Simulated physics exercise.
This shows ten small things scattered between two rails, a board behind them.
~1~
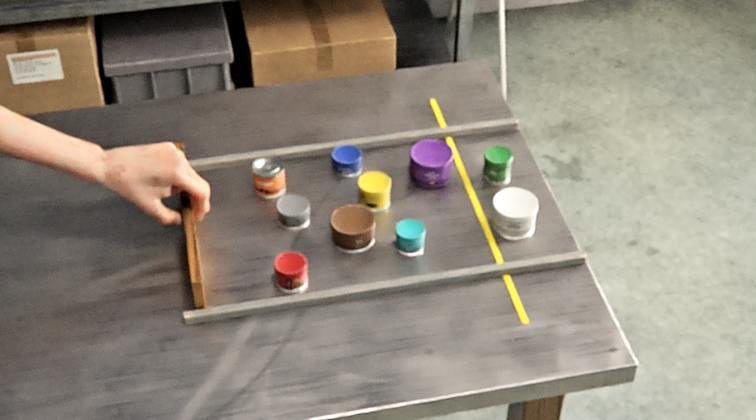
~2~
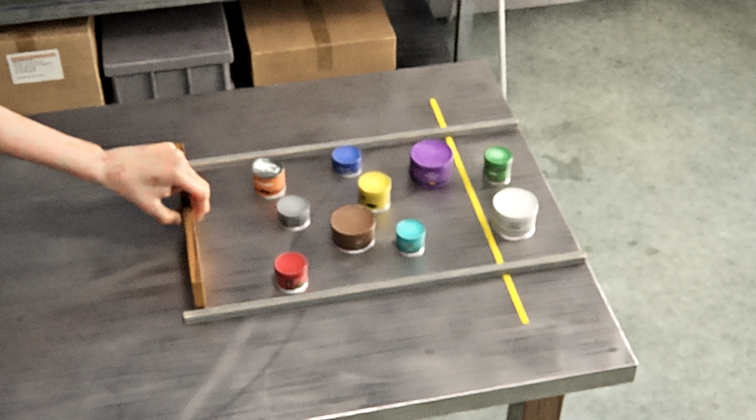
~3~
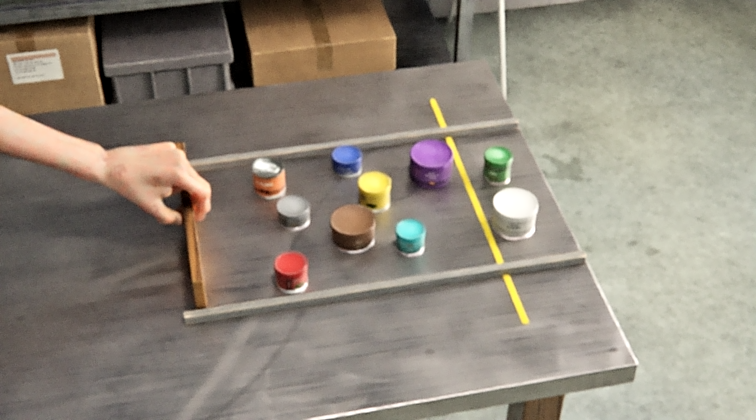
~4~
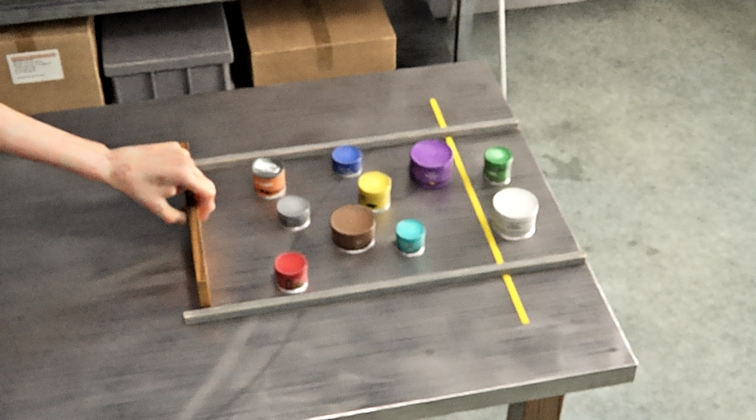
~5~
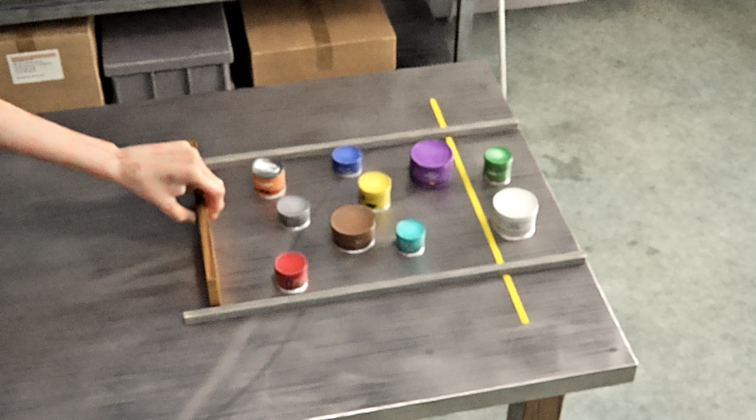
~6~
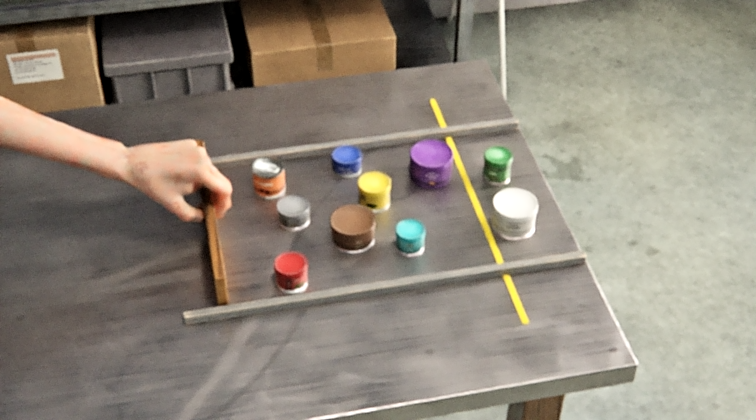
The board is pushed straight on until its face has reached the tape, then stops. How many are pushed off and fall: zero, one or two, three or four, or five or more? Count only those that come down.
In the end the number that fall off is zero.
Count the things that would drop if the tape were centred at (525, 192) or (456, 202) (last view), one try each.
Down on the floor: 5 and 0.
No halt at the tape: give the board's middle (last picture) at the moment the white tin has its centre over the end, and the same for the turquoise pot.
For the white tin at (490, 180), for the turquoise pot at (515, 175).
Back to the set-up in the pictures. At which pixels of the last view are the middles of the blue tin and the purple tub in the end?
The blue tin stops around (466, 139); the purple tub around (502, 139).
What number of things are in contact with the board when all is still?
The number is 5.
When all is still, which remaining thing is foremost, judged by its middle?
The green tin.
Soon after, none off yet; green tin at rest near (497, 165); white tin at rest near (514, 214); purple tub at rest near (431, 164).
In the end, the number that fall off is zero.
